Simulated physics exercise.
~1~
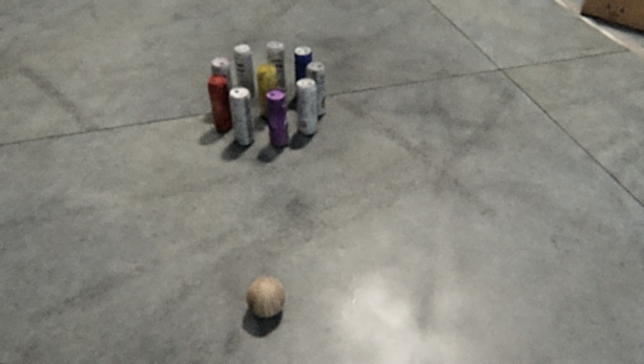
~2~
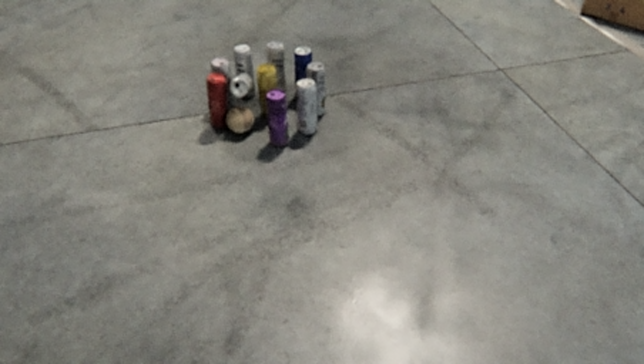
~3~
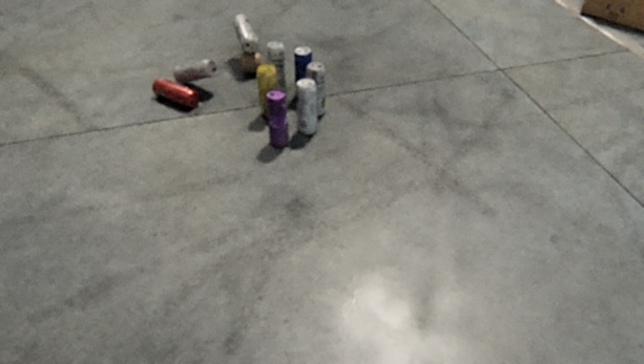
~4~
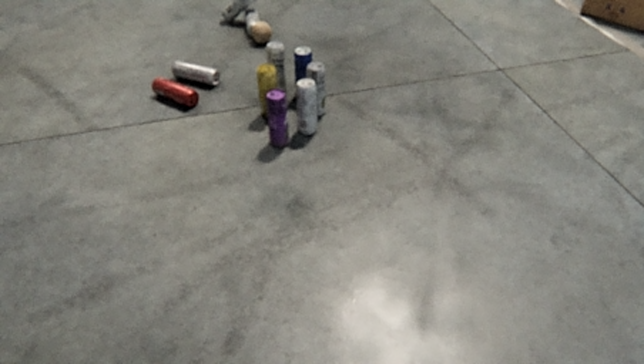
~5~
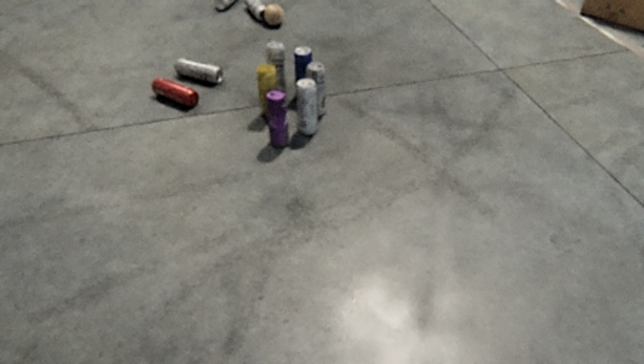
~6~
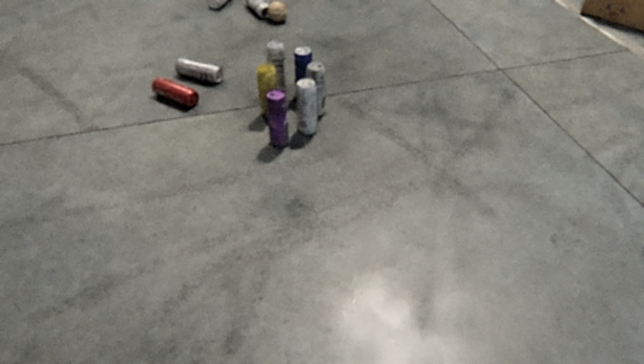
At the start, a group of tubes stands upright in a tight cluster on a gray concrete floor, while a wooden ball sits in the open space in front of them. The ball rolls away from the viewer and strikes the left front of the cluster. Several tubes topple, with the red one and a pale one ending up on their sides to the left. The ball continues toward the back, where more fallen tubes shift near the upper edge. At the end, the ball is beside them, while the purple, yellow, blue and remaining pale tubes still stand.
